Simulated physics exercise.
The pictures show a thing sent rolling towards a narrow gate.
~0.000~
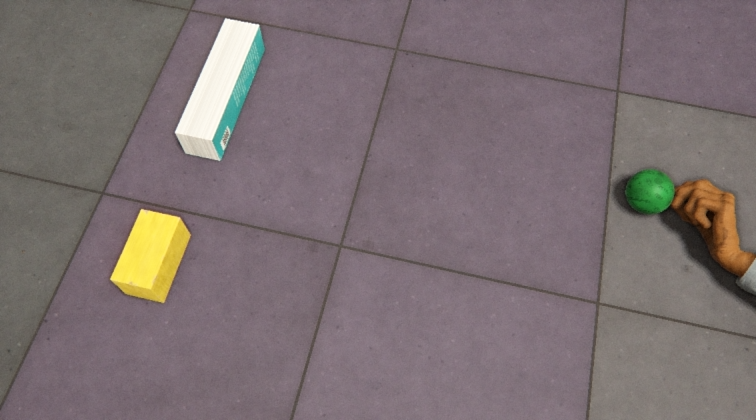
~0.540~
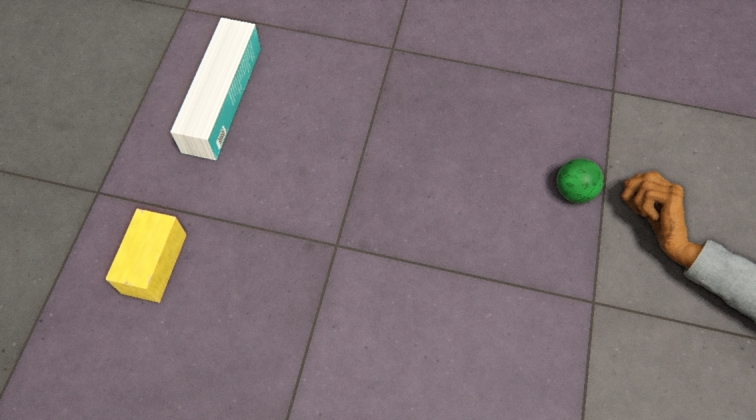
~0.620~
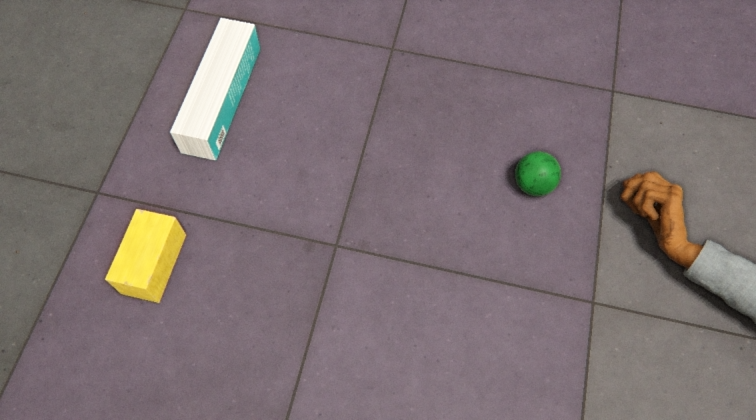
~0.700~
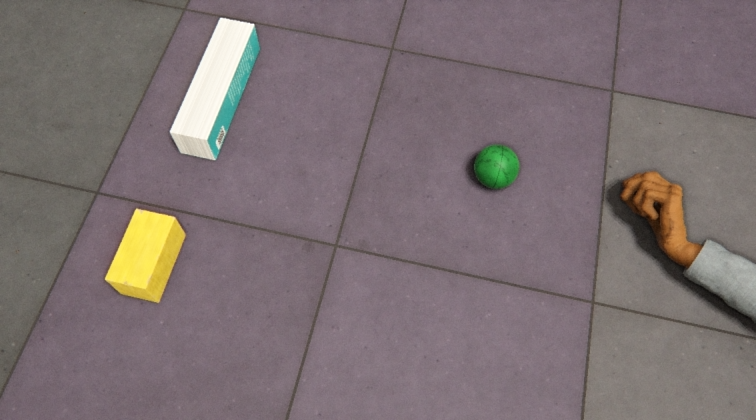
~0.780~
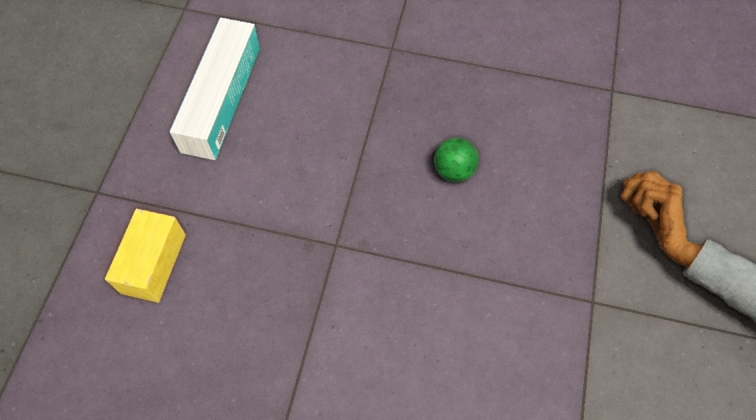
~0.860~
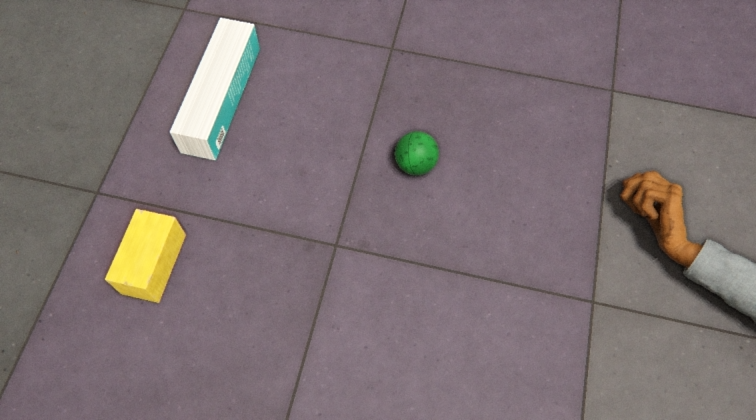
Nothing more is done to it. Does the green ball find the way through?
The green ball hits a block.
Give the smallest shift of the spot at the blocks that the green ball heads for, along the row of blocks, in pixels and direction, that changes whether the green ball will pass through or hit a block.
About 44 pixels down.
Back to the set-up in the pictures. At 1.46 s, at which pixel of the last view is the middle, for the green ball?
Around (257, 130).
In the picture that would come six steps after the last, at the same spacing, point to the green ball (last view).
Near (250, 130).
Around 1.08 s, green ball heading on near (312, 136).
Around 1.46 s, green ball coming back near (256, 130).
Finally (2.3 s), the green ball is stopped, near (279, 141).
